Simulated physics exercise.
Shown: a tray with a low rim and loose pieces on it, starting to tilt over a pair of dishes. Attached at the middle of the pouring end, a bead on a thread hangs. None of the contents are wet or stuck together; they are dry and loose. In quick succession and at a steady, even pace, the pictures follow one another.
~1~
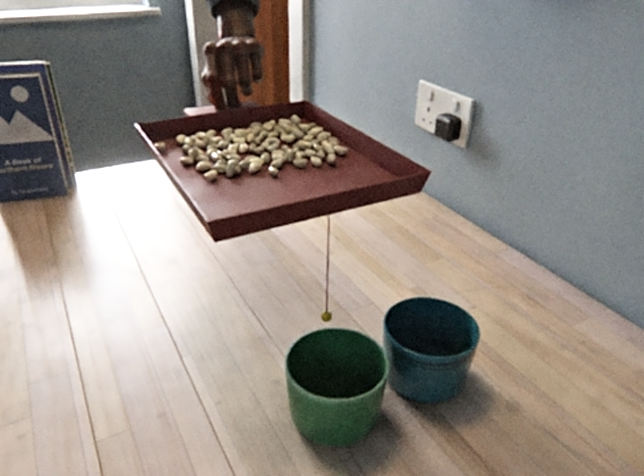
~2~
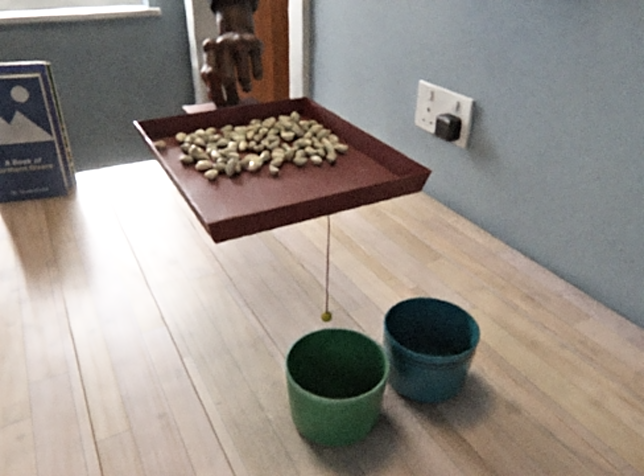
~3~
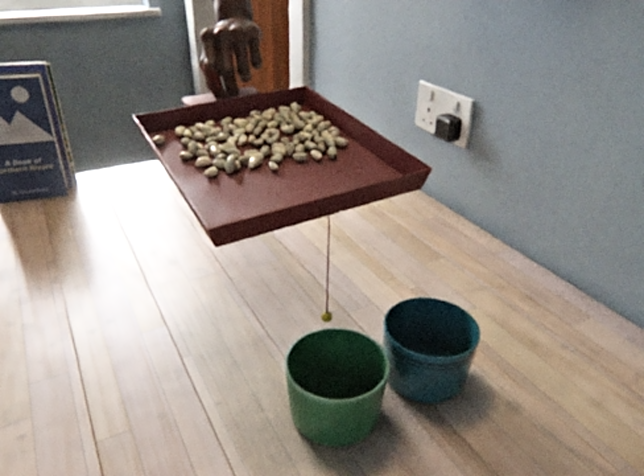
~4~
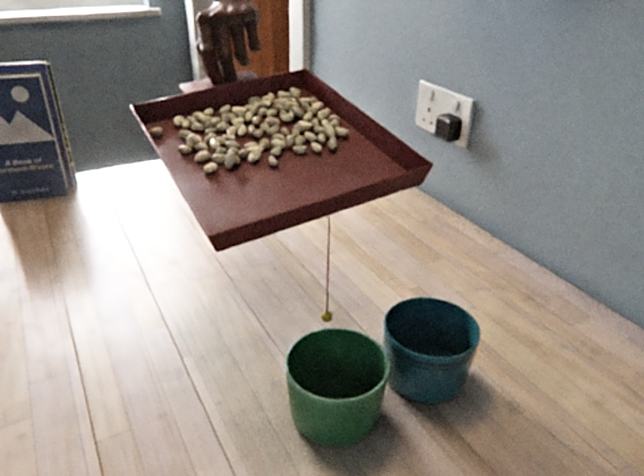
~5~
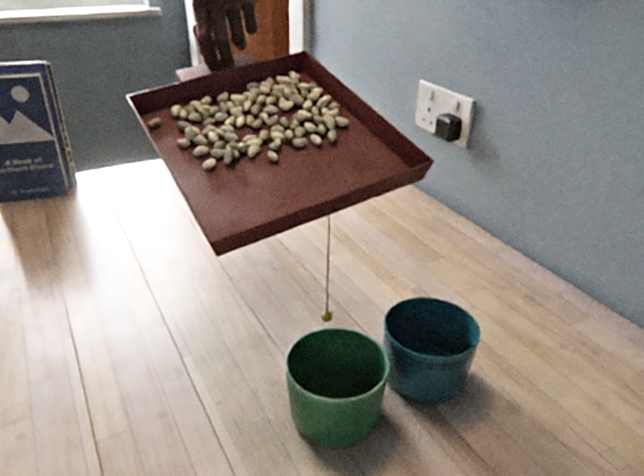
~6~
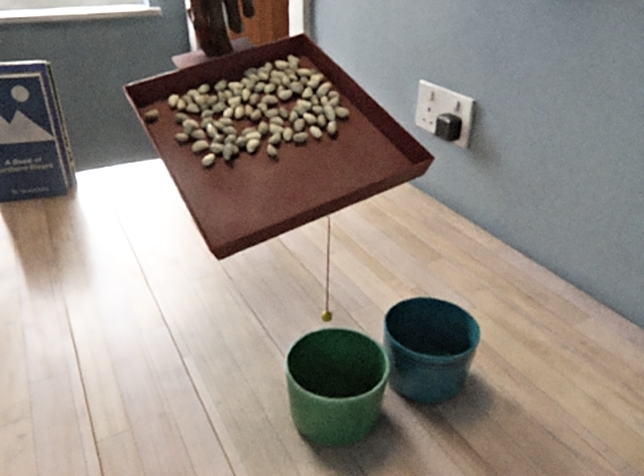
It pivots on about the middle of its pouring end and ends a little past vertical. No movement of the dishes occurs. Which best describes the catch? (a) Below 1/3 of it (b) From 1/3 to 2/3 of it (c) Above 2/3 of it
a.
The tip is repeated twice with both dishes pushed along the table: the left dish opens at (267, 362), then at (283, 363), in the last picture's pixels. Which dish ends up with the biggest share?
Try one: The left-side dish. Try two: The left-side dish.
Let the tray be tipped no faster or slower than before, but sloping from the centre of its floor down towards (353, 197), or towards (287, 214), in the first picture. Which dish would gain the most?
Heading one - the rightward dish; heading two - the leftward dish.
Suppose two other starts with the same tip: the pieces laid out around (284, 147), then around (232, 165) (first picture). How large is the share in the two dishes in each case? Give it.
In order, 0 per cent then 10 per cent.
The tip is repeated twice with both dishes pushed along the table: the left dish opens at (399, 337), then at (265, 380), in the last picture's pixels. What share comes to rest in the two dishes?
Some 0 percent in the first case, 40 percent in the second.
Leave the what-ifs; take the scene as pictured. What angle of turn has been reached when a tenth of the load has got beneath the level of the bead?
Somewhere around 70 degrees.
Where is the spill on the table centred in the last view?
(230, 418), roughly.
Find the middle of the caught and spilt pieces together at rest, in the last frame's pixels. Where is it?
About (230, 419).
Shortly afterwards, tray tipped steeply; the bulk on the tray; only a few outside both; a little in the air.
Next, tray tipped past a quarter turn; near a third on the tray; near half outside both; a little in the air.
Some moments later, tray tipped past a quarter turn; only a few in the left dish; all but a few outside both.
In the end, tray tipped past a quarter turn; only a few in the left dish; none at all in the right dish; all but a few outside both.
